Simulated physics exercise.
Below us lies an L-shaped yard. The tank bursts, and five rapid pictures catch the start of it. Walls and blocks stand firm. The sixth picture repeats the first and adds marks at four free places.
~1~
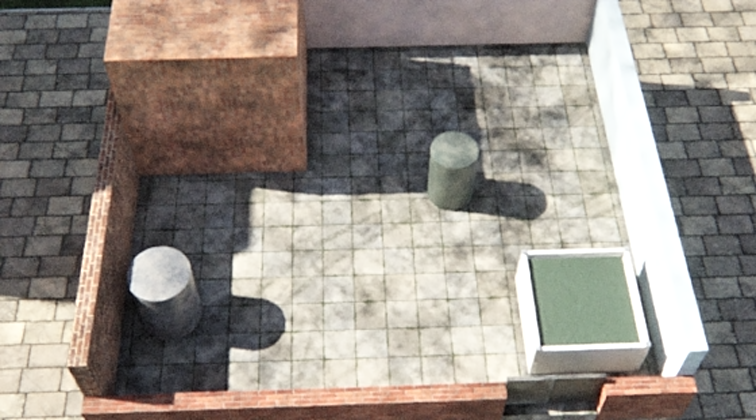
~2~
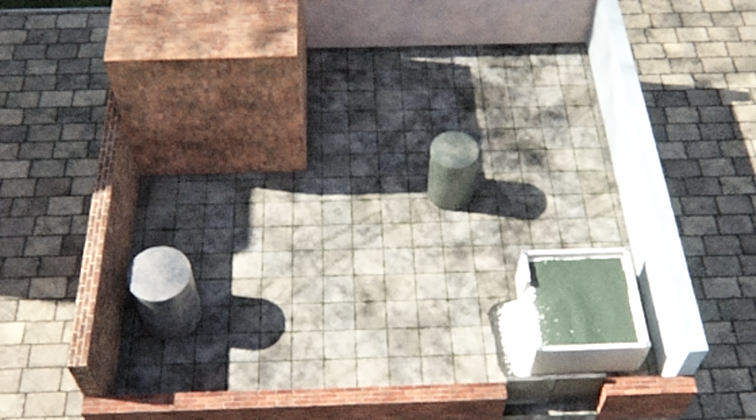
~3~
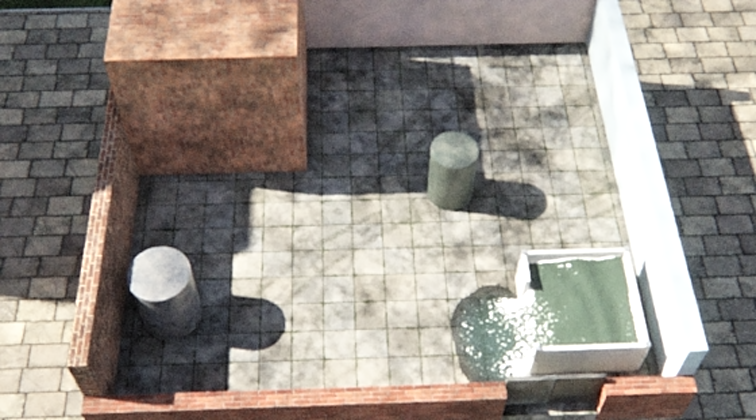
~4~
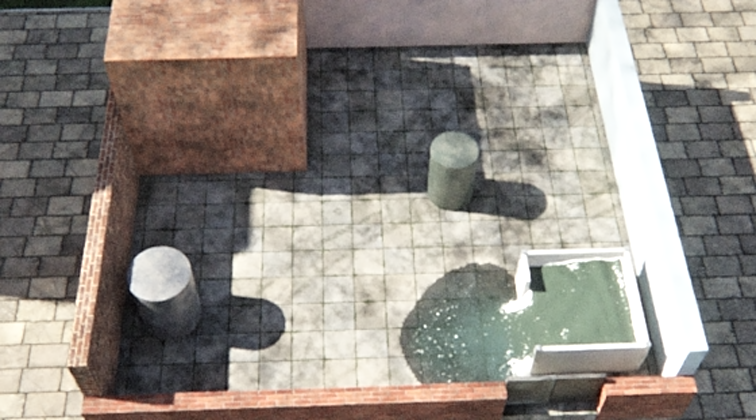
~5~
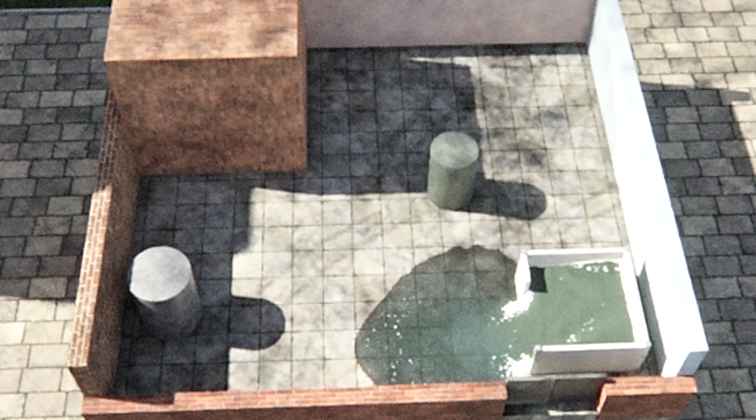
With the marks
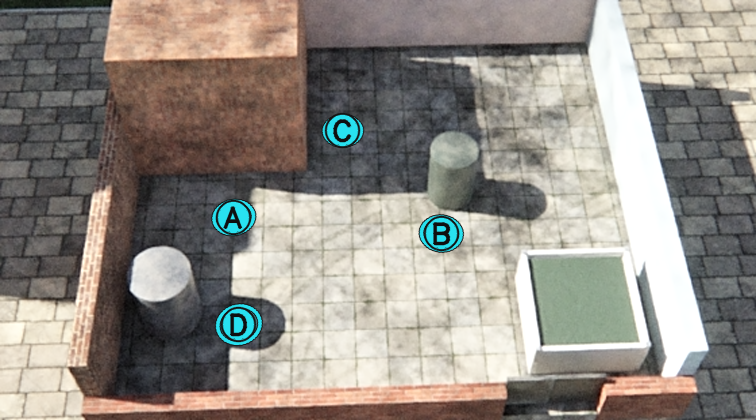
A paved, walled yard with a brick block and two short pillars sat still while greenish water poured from the left side of a white tank and spread leftward in a widening puddle.
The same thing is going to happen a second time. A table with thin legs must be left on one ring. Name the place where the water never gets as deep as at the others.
The answer is place C.
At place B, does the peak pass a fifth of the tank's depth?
No.
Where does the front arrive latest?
The answer is C.
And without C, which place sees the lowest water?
Here it is place B.
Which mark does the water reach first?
That would be D.
On the marked copy, A at (233, 217); B at (441, 233); C at (342, 130); D at (238, 324).
With A, the water peaks at about 20 % of the depth that stood in the tank.
With B, the water peaks at about 9 % of the depth that stood in the tank.
With C, the water peaks at about 3 % of the depth that stood in the tank.
With D, the water peaks at about 25 % of the depth that stood in the tank.
